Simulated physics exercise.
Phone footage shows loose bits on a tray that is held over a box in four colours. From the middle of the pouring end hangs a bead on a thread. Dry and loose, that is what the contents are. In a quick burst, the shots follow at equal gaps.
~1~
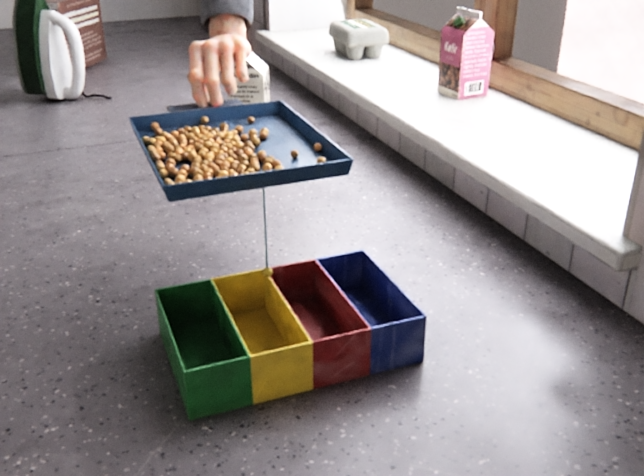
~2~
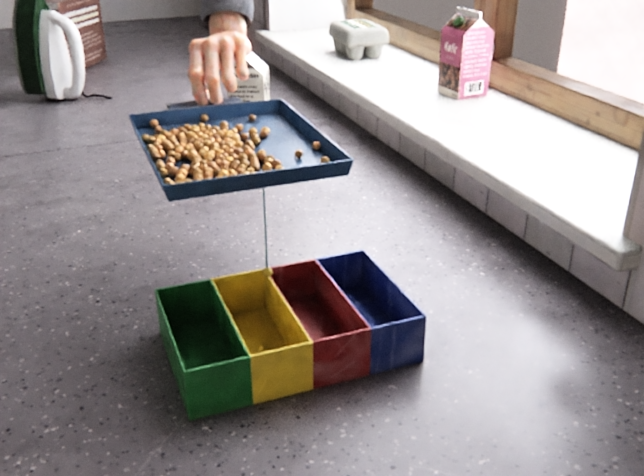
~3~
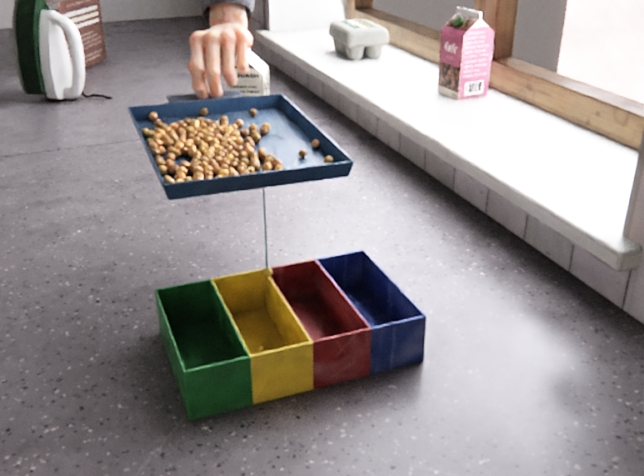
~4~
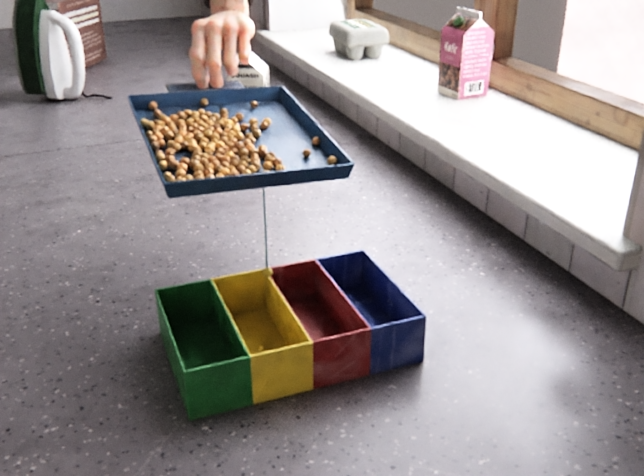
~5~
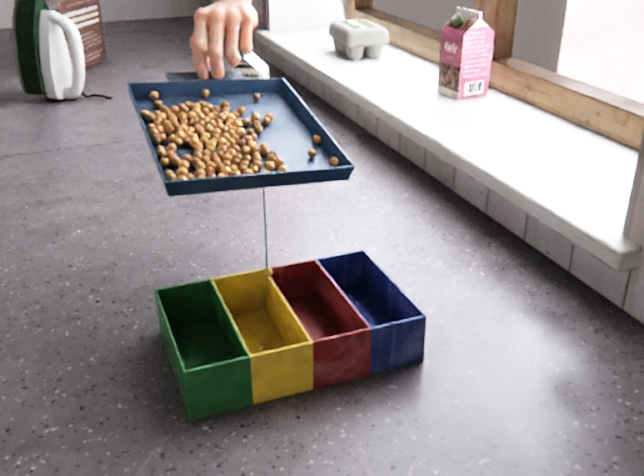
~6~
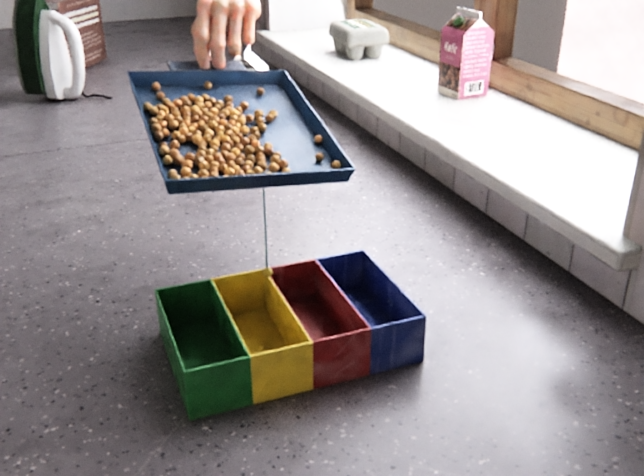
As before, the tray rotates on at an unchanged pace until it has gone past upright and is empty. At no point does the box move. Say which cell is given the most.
The blue cell is given the most.
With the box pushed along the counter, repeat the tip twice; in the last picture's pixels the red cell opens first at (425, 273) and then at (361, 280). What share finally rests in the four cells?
Some 90 and then some 100 per cent.
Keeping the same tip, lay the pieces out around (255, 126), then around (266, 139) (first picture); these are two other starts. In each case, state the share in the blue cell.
That would be 70 per cent, and then 70 per cent.
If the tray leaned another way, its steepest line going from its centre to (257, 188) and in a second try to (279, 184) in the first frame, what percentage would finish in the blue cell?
Respectively 10 % and 30 %.
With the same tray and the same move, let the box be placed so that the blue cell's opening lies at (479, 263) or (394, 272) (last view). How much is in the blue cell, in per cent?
That makes 0 per cent, followed by 10 per cent.
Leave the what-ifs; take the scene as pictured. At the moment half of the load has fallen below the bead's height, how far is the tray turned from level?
About 85° of tilt.
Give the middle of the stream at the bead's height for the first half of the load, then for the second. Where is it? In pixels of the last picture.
(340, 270) first, (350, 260) later.
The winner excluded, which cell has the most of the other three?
Second position is held by the red cell.
Just after the last frame, tray tipped steeply; almost all on the tray; just a few in the blue cell; just a few falling or outside the box.
A moment on, tray tipped right over; about a tenth on the tray; roughly half in the blue cell; roughly a quarter in the red cell; just a few in the yellow cell; about a tenth falling or outside the box.
Further on, tray tipped past a quarter turn; roughly two thirds in the blue cell; roughly a quarter in the red cell; just a few in the yellow cell; about a tenth falling or outside the box.
When it is over, tray tipped past a quarter turn; roughly two thirds in the blue cell; roughly a quarter in the red cell; just a few in the yellow cell; not one in the green cell; about a tenth outside the box.
